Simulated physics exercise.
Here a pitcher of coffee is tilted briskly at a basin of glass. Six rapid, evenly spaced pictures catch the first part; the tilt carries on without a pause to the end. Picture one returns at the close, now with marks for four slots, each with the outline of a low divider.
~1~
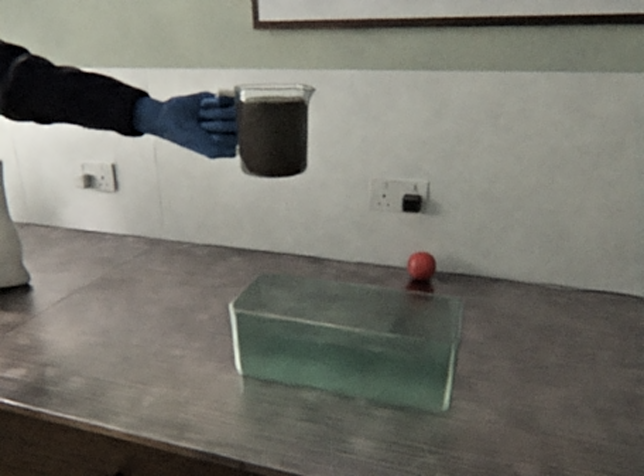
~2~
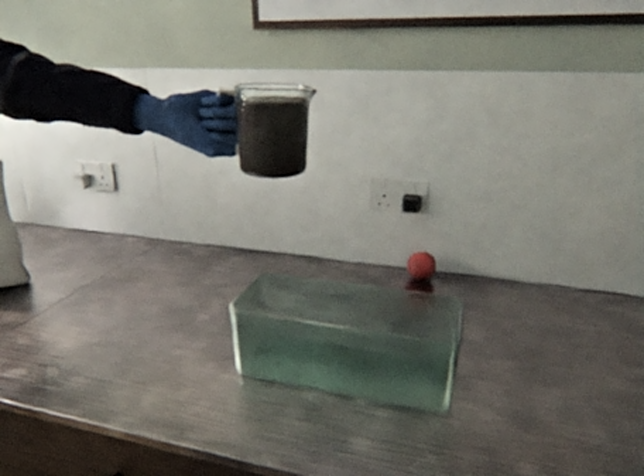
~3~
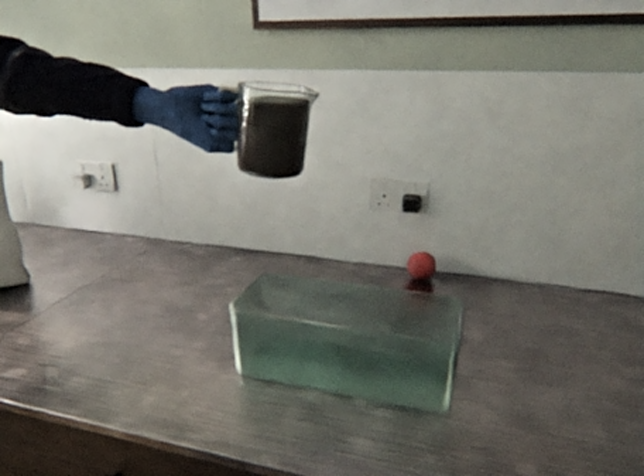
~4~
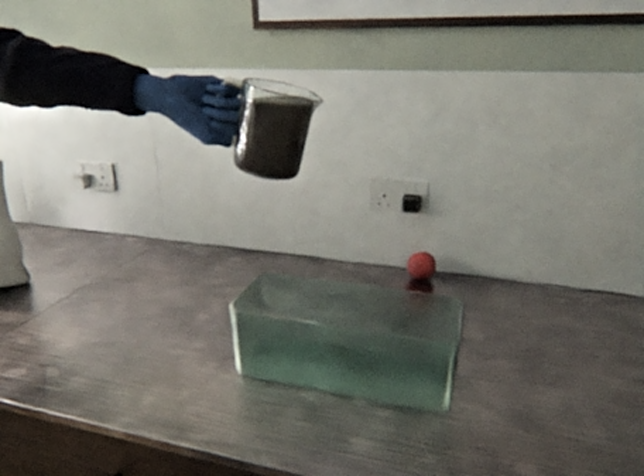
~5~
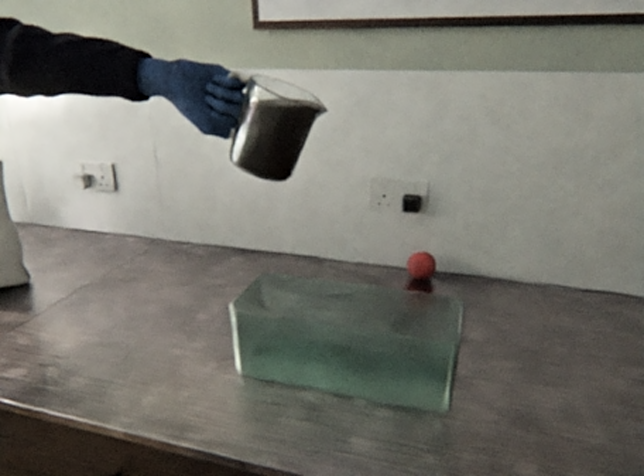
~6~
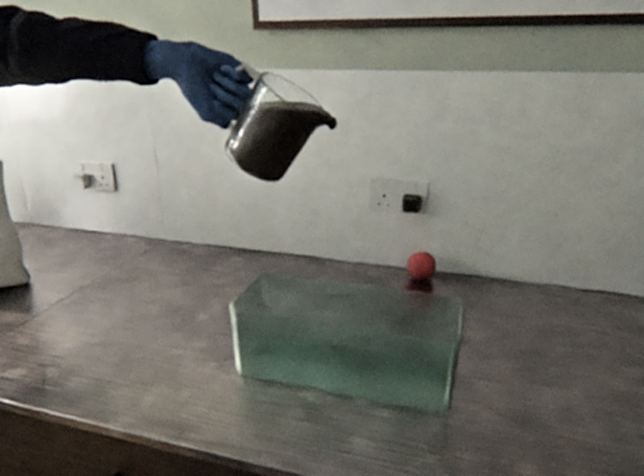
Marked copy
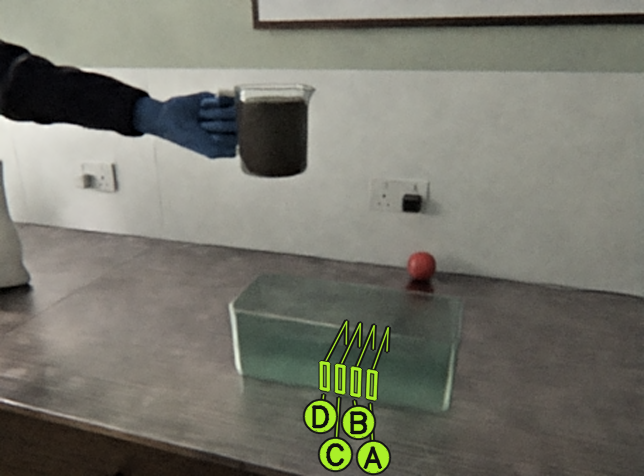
A blue-gloved hand held a glass pitcher of dark coffee above a clear glass basin, then tilted it to the right until the coffee just began to come over the lip.
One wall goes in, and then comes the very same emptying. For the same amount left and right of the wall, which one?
Position A does it best.
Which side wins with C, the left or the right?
The right one.
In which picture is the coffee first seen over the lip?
In picture 6.
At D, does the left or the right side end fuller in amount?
The right side.
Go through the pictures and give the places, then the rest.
Upright, lip at (314, 89); basin from (238, 369) to (450, 410); nothing has left yet.
Upright, lip at (315, 91); nothing has left yet.
Tipped about 6°, lip at (318, 95); nothing has left yet.
Tipped about 13°, lip at (322, 101); nothing has left yet.
Tipped about 22°, lip at (325, 111); nothing has left yet.
Tipped about 33°, lip at (328, 122); coffee is over the lip, down to (332, 128).
On the marked copy, A at (370, 404); B at (354, 400); C at (339, 397); D at (323, 394).
Choosing A, about 48 % ends left of the wall and 49 % right of it; 3 % is lost outside.
Choosing B, about 25 % ends left of the wall and 73 % right of it; 3 % is lost outside.
Choosing C, about 12 % ends left of the wall and 85 % right of it; 3 % is lost outside.
Choosing D, about 9 % ends left of the wall and 88 % right of it; 3 % is lost outside.
